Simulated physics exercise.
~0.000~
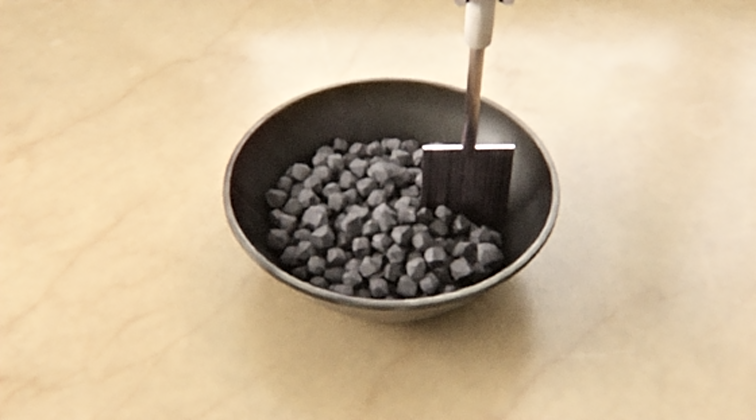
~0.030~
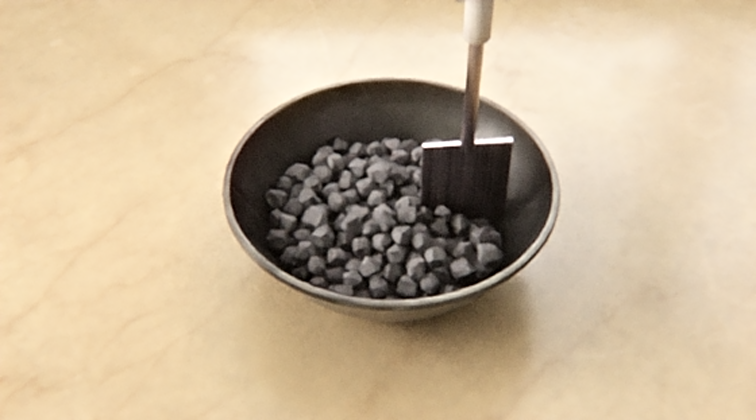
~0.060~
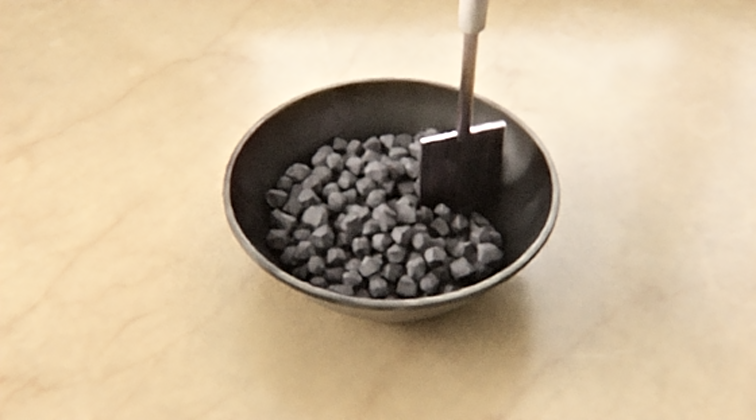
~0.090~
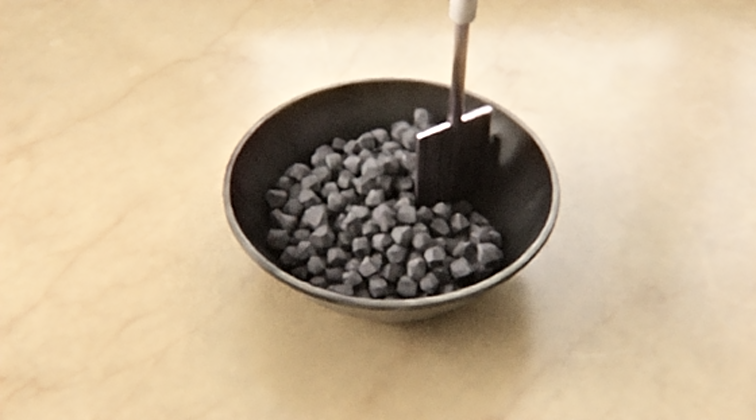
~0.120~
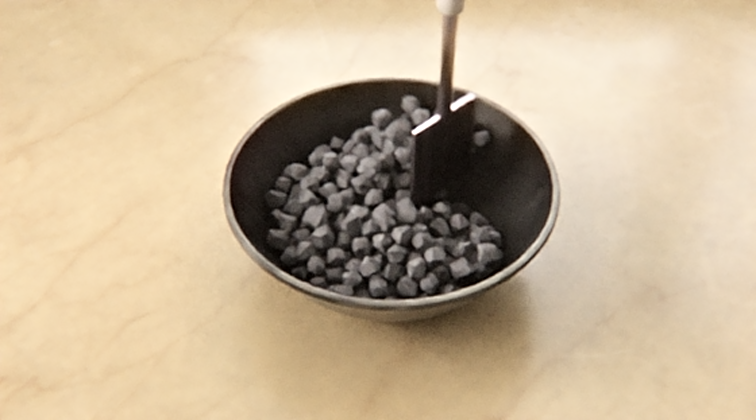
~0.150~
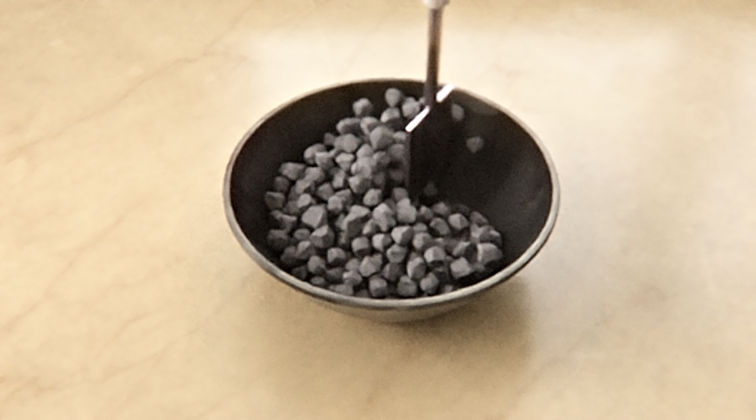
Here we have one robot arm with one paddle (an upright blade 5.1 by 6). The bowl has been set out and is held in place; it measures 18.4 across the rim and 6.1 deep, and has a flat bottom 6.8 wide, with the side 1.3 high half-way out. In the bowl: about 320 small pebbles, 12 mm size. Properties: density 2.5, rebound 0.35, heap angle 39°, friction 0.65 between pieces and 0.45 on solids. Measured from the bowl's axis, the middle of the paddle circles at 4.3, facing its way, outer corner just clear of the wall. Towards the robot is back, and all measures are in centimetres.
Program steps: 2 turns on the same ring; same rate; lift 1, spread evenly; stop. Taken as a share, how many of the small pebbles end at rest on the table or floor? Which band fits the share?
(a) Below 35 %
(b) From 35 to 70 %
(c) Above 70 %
The answer is a.
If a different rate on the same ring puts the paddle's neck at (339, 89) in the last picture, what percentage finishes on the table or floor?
I'd say near 55 per cent.
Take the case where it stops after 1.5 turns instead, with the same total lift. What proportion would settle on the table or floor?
Roughly 25 per cent.
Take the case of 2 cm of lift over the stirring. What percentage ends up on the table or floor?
Near 15 in a hundred.
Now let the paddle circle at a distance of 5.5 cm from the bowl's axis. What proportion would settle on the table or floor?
In that case roughly 0 per cent.
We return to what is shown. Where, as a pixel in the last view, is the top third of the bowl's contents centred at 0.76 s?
About (494, 191).
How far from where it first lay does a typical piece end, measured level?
I'd estimate close to 9 cm.
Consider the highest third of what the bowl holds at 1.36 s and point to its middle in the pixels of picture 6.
Around (334, 257).
After 0.76 s, 318° round, highest piece 9 above the table; 288 in the bowl, 28 on the table or floor, 5 in flight or on the tool.
After 1.36 s, 220° round, highest piece 8 above the table; 245 in the bowl, 73 on the table or floor, 3 in flight or on the tool.
After 1.87 s, 0° round, highest piece 7 above the table; 237 in the bowl, 84 on the table or floor.
After 2.57 s, 0° round, highest piece 7 above the table; 237 in the bowl, 84 on the table or floor.
In the end, 237 in the bowl, 84 on the table or floor. That is 26 % on the table or floor.
